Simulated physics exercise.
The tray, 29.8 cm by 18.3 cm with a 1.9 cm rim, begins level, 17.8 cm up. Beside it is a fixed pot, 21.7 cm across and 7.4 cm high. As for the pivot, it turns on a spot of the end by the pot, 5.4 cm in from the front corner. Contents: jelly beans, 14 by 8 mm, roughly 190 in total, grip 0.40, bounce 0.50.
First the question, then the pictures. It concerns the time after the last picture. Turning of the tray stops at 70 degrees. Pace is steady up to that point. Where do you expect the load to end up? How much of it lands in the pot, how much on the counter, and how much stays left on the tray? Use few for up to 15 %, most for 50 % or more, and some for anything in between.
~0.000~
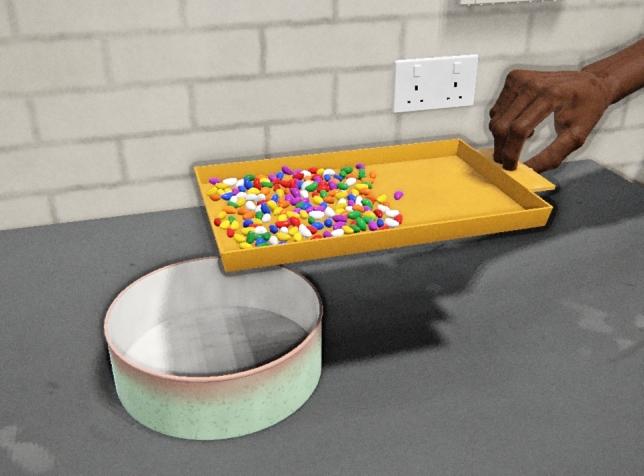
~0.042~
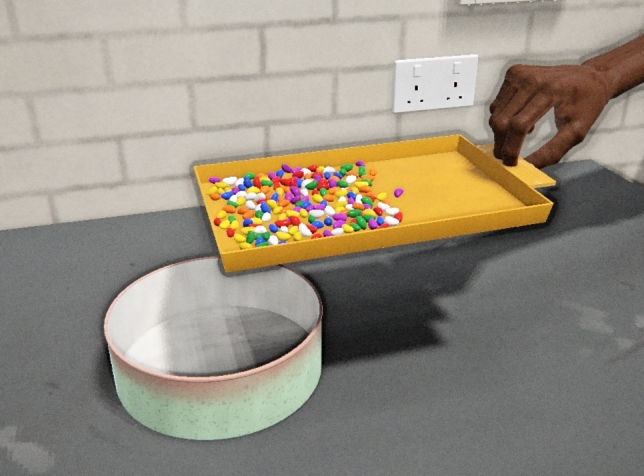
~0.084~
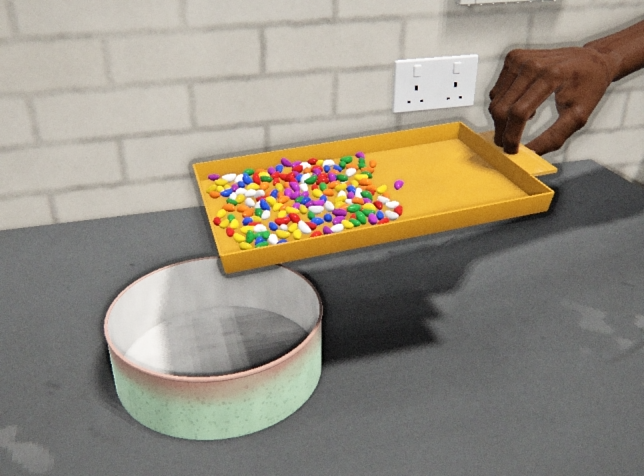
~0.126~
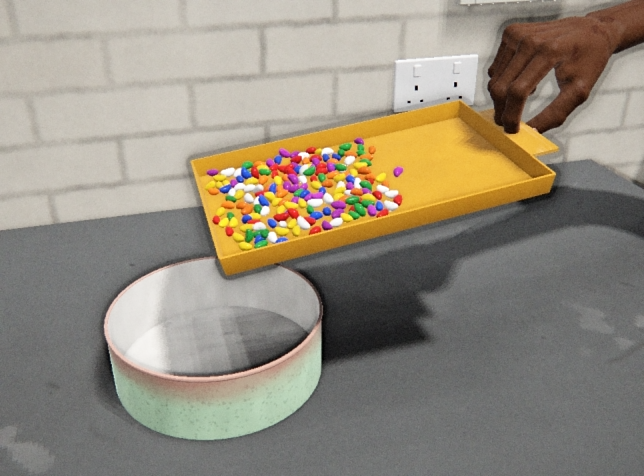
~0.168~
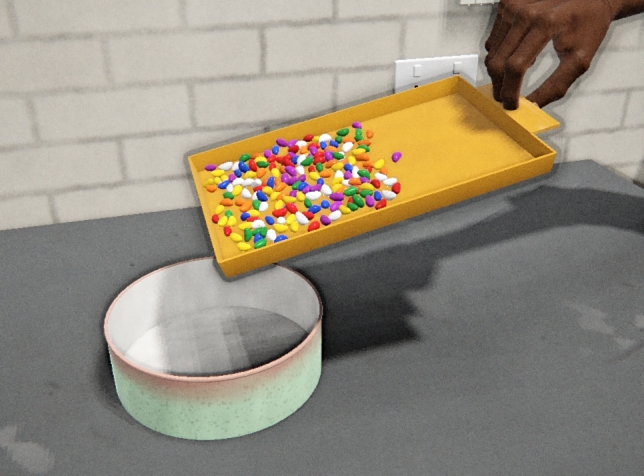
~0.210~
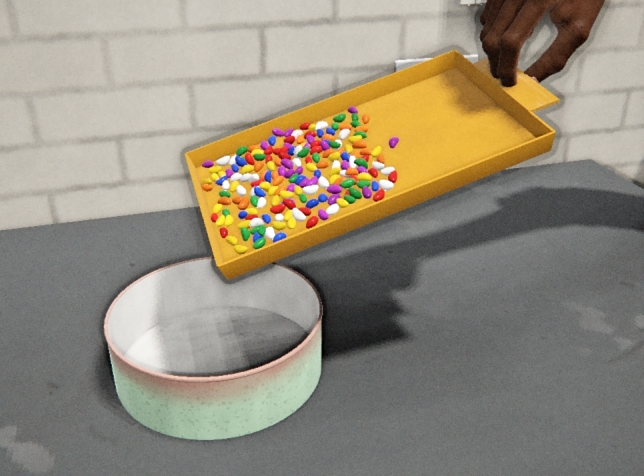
Share by place: Pot some, counter some, tray some.
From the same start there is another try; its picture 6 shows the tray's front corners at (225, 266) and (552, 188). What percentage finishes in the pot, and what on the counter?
The pot gets 5 and the counter 60.
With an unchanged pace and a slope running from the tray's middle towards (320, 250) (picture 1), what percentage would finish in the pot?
Roughly 10 percent of them.
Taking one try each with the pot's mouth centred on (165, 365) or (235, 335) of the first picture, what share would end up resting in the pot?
Try one: ~ 65 %; try two: ~ 60 %.
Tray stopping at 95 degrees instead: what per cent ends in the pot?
In that case, near 45 percent.
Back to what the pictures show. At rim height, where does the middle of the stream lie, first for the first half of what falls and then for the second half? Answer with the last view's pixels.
Around (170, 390), then (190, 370).
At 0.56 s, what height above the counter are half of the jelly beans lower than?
Roughly 22 centimetres, more or less.
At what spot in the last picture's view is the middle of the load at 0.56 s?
I'd put it close to (229, 198).
After 0.42 s, tilt 45 degrees; the tray holds 100 %, the pot 0 %.
After 0.56 s, tilt 63 degrees; the tray holds 100 %, the pot 0 %.
Then, at 0.82 s, tilt 70 degrees; the tray holds 60 %, the pot 10 %.
By 2.4 s all is still; pot 30 %, counter 35 %, tray 35 %.
